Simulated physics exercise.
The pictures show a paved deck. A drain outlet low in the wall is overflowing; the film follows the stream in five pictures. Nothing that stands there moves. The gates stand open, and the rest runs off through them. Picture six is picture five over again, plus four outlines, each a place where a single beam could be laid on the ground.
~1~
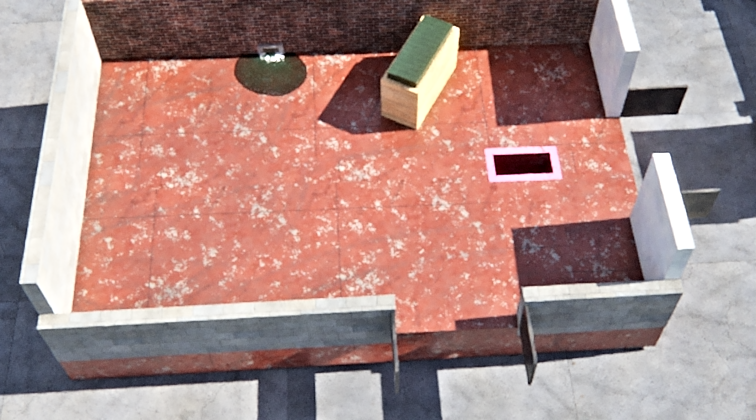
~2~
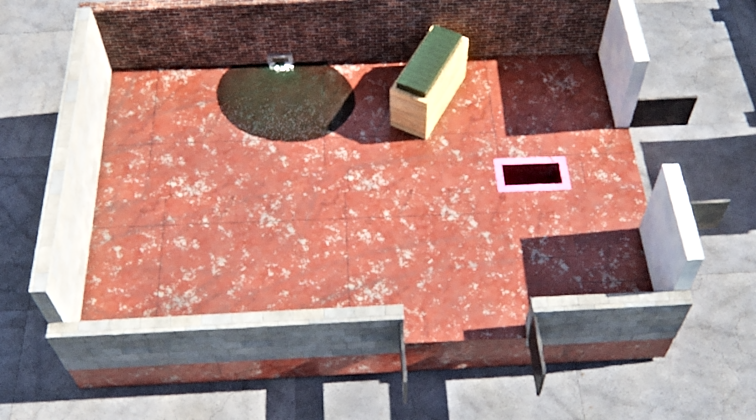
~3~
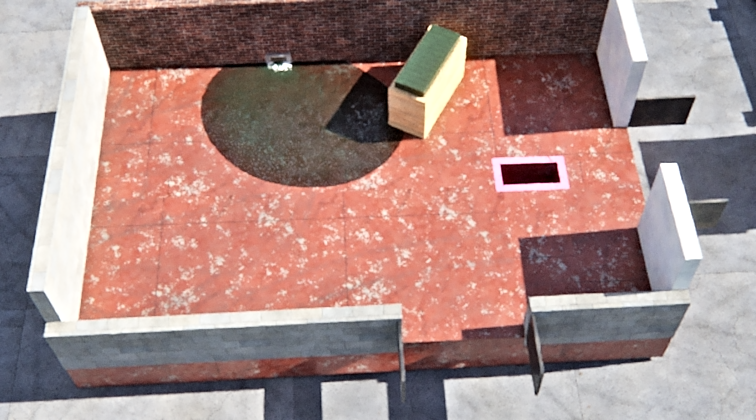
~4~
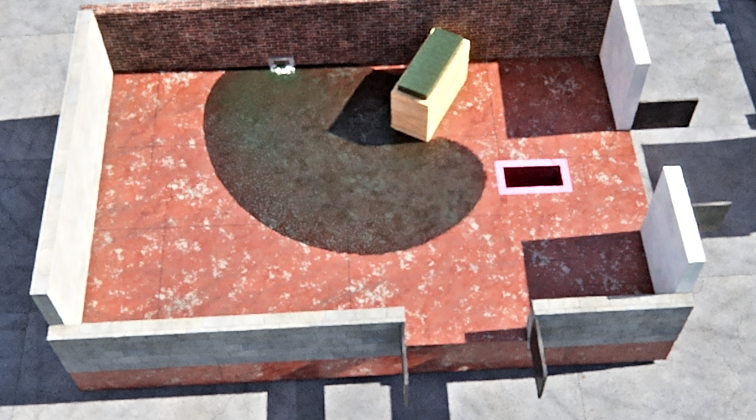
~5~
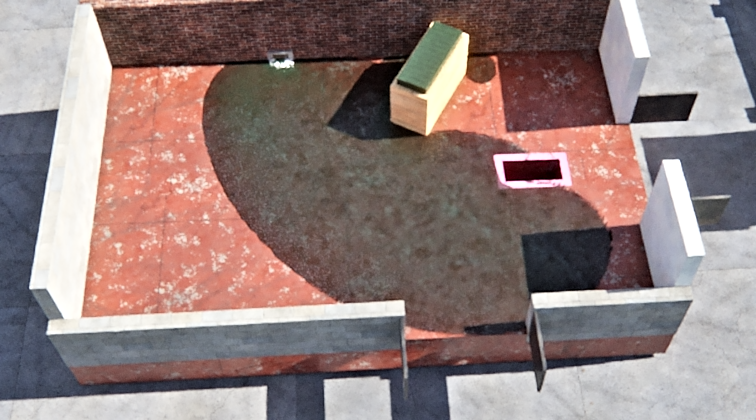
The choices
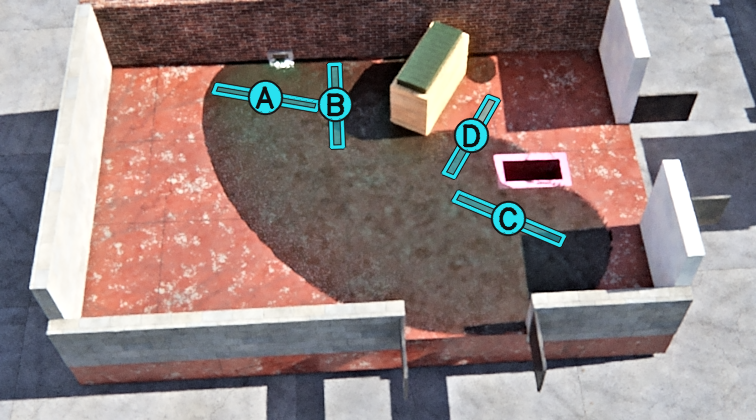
Dark water spreading from an outfall at the back wall across a red paved deck, passing a wooden box and reaching a pink-rimmed drain.
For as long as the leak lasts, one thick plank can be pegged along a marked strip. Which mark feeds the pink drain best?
Use place C.
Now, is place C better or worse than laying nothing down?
Place C is better.
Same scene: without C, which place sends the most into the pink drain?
Here it is place A.
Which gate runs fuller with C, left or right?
The right one.
In cyan, A from (215, 88) to (317, 106); B from (337, 147) to (334, 64); C from (456, 196) to (562, 240); D from (448, 175) to (493, 98).
Choosing A, about 5 % of the stream goes into the pink drain, about 93 % out by the gates.
Choosing B, next to none of the stream goes into the pink drain, about 97 % out by the gates.
Choosing C, about 13 % of the stream goes into the pink drain, about 86 % out by the gates.
Choosing D, next to none of the stream goes into the pink drain, about 98 % out by the gates.
